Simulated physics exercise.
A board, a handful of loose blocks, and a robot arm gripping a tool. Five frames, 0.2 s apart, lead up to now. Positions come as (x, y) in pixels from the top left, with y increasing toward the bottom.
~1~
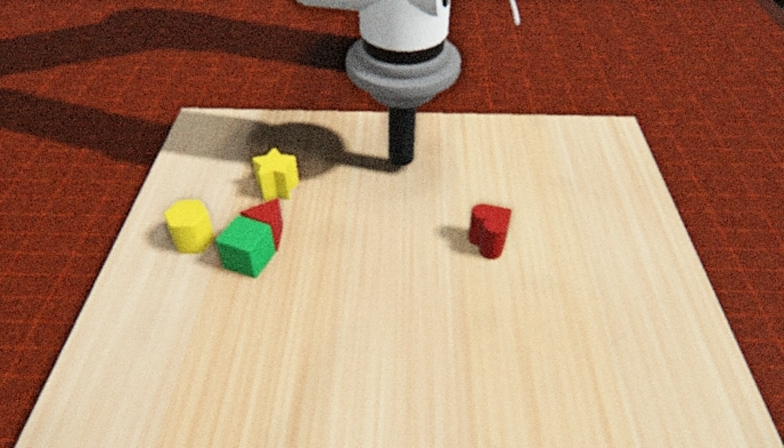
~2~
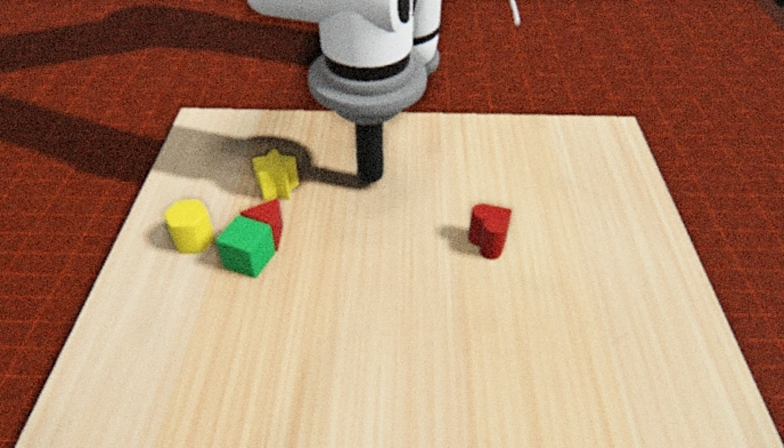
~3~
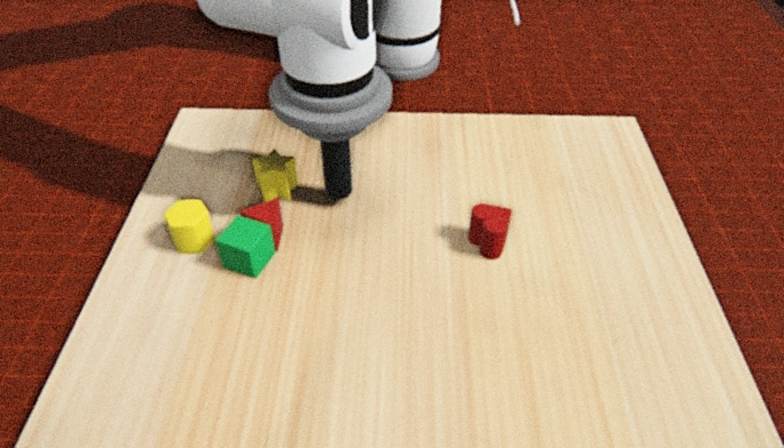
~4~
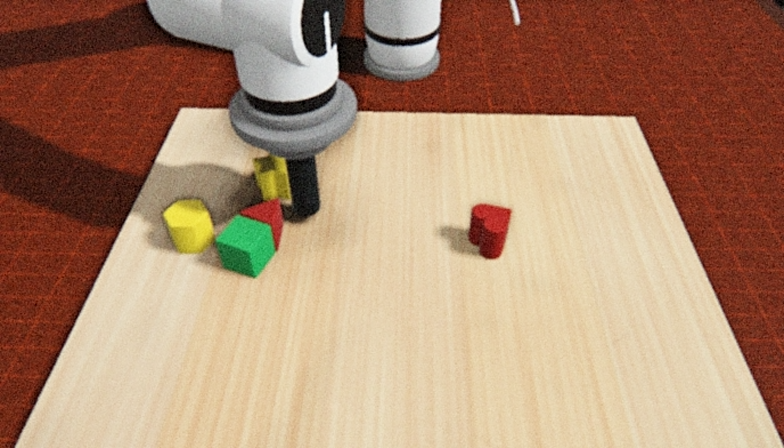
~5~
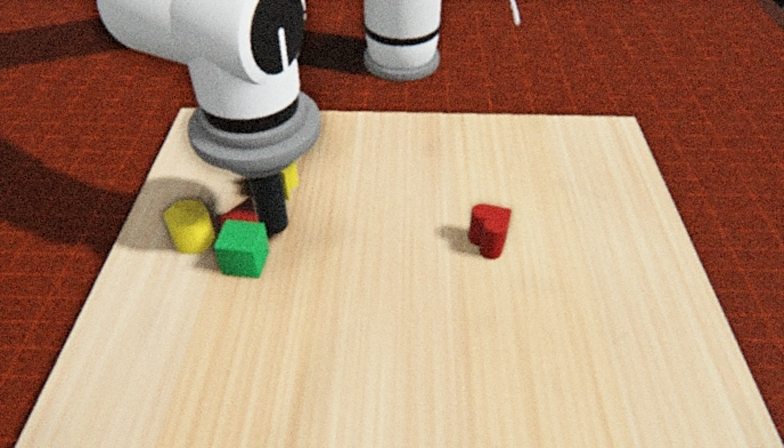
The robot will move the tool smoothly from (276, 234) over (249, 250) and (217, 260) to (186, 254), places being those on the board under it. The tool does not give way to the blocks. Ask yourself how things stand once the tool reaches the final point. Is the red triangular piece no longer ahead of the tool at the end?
In short: No.
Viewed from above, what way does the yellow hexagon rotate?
The turn is clockwise.
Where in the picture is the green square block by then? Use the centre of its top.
I'd say the green square block ends with its top centre at (219, 257).
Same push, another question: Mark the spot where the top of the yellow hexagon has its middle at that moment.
At the end it should sit near (153, 203).
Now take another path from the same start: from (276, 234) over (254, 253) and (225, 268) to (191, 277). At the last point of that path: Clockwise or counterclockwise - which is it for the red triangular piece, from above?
The answer is clockwise.
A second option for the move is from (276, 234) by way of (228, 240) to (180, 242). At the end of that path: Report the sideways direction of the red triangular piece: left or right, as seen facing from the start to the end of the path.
Well, taking the path from its start to its end as straight ahead, the red triangular piece moves to the left.
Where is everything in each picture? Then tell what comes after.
The first picture shows tool tip at (401, 160); block tops, yellow hexagon at (185, 212); green square block at (243, 232); red triangular piece at (263, 210); yellow star at (273, 161).
The second picture shows tool at (370, 176); blocks unchanged.
The third picture shows tool at (339, 192); blocks unchanged.
The fourth picture shows tool at (307, 209); blocks unchanged.
The fifth picture shows tool at (274, 226); yellow hexagon at (185, 212); green square block at (239, 235); red triangular piece at (242, 211); yellow star hidden.
On the path given first. One third of the way, tool at (246, 242); yellow hexagon at (175, 212); green square block at (228, 248); red triangular piece at (214, 217), turned 20° clockwise.
Two thirds of the way, tool at (214, 251); yellow hexagon at (161, 209), turned 40° clockwise; green square block at (219, 257), turned 20° anticlockwise; red triangular piece at (183, 225), turned 30° clockwise.
At the end, tool at (183, 245); yellow hexagon at (153, 203), turned 50° clockwise; green square block at (219, 257), turned 20° anticlockwise; red triangular piece at (147, 225), turned 35° clockwise; yellow star in place.
